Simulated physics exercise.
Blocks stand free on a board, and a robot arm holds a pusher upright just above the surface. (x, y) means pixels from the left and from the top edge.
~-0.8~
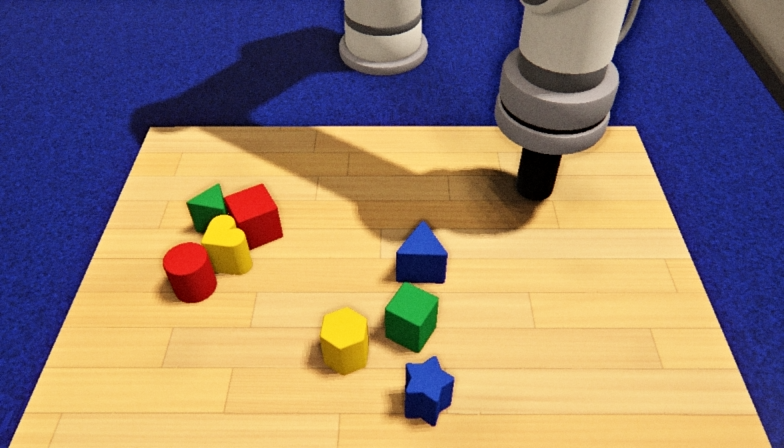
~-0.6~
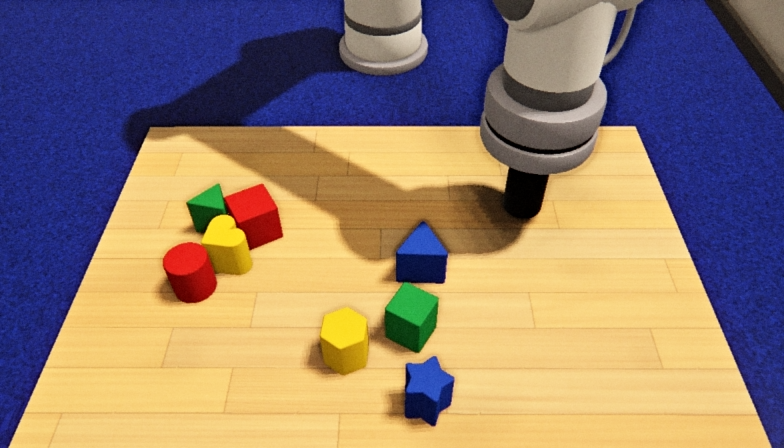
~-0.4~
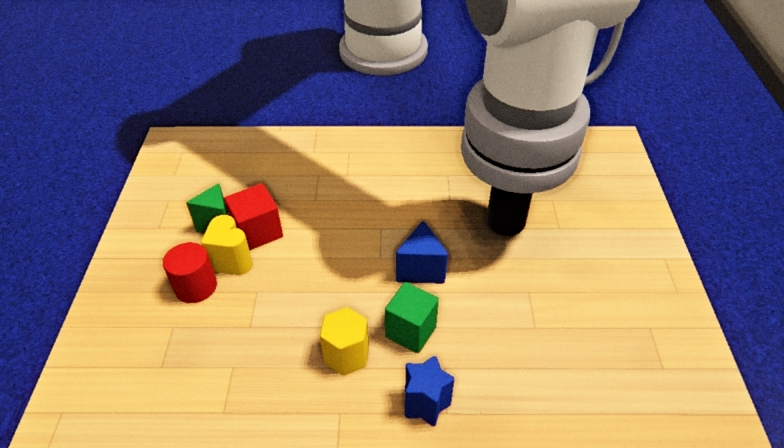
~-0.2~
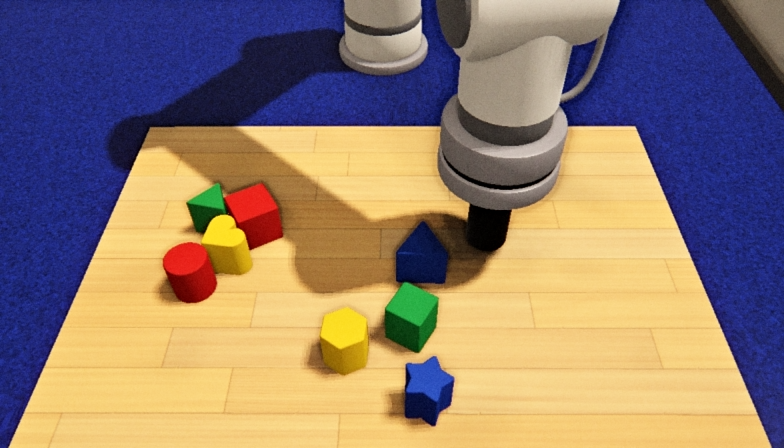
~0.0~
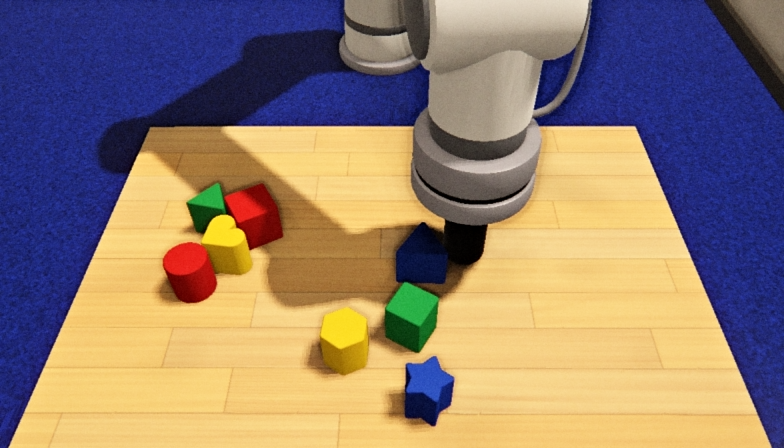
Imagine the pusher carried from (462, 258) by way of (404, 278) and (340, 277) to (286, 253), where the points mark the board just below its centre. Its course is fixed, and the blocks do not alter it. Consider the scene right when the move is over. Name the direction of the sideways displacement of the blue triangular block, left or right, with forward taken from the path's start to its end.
It goes left.
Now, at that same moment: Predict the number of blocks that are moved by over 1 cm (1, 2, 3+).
Moved: Just one.
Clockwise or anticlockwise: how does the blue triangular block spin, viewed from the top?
It rotates counterclockwise.
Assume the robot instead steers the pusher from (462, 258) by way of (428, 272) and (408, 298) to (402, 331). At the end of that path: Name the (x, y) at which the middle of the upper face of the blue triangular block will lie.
The spot you're after is about (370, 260) in the image.
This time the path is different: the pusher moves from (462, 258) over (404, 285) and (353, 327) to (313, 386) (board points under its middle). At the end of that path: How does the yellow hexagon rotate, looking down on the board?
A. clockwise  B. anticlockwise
I'll go with B - anticlockwise.
What follows on the original path. One third of the way, pusher at (402, 271); blue triangular block at (364, 258), turned 15° clockwise.
Two thirds of the way, pusher at (339, 269); blue triangular block at (303, 266), turned 15° anticlockwise.
At the end, pusher at (284, 246); red square block not moved; blue triangular block at (294, 267), turned 30° anticlockwise.
